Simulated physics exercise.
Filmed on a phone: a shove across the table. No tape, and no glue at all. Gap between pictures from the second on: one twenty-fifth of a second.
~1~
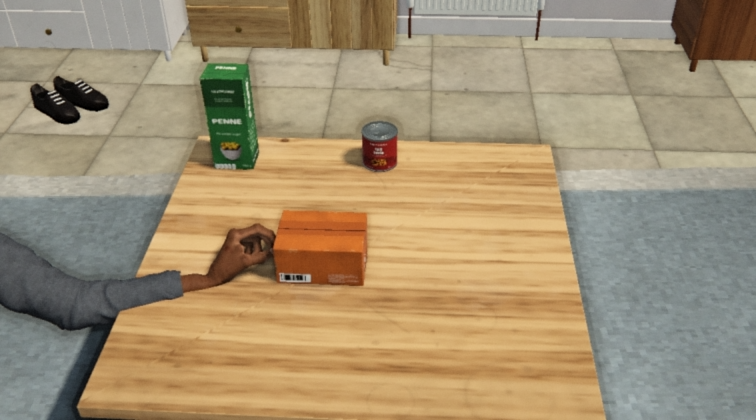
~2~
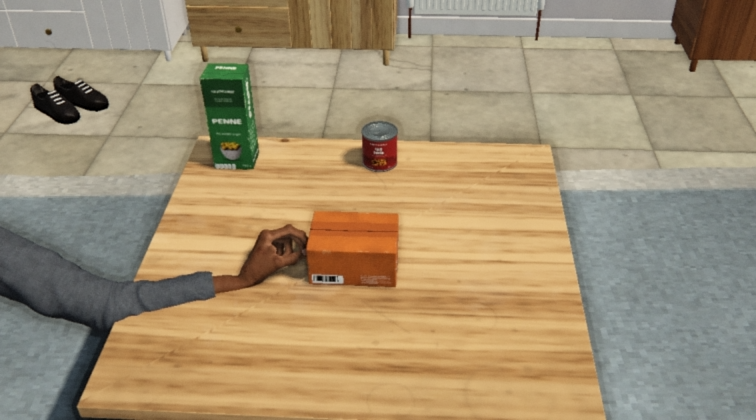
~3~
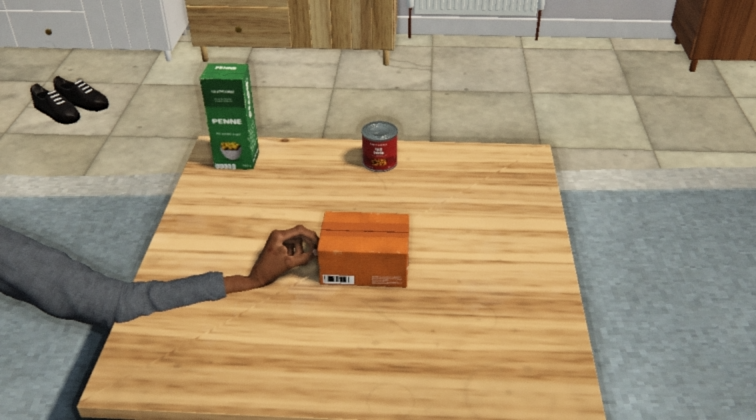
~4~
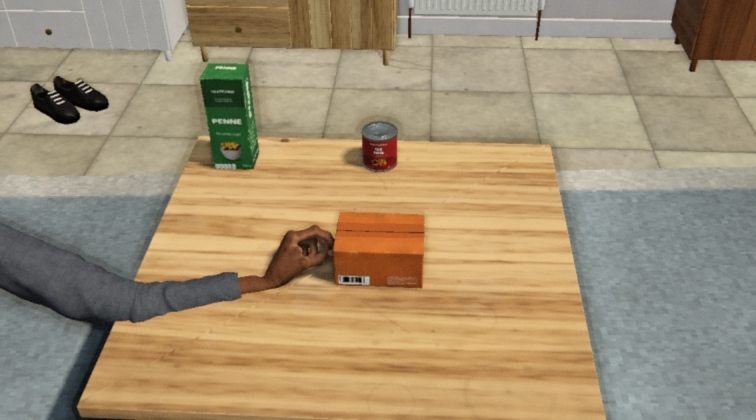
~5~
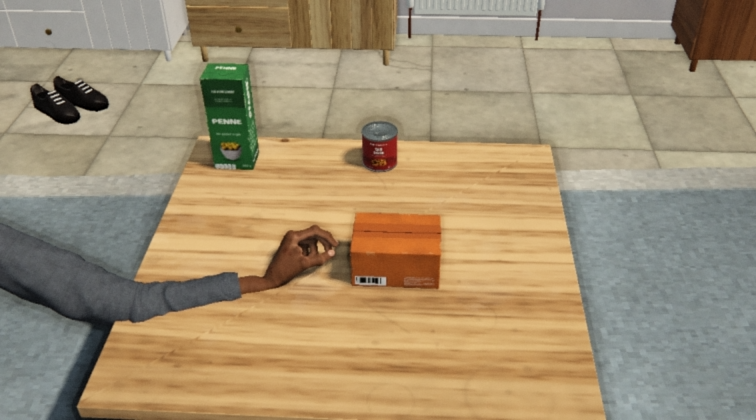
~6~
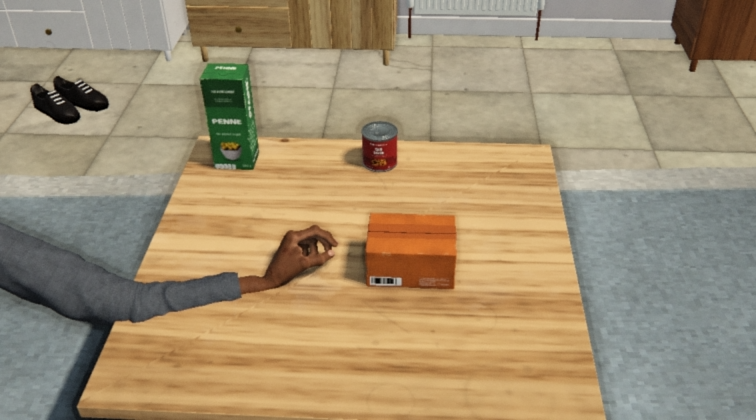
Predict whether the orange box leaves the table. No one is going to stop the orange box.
It does not leave the tabletop.
Then, 0.10 s on from there, orange box shifted about its own width near (440, 251).
Then, 0.20 s on from there, orange box shifted about its own width near (459, 252).
In the end, moved from the start, orange box. At the end, from the last picture's camera, orange box near (467, 252).
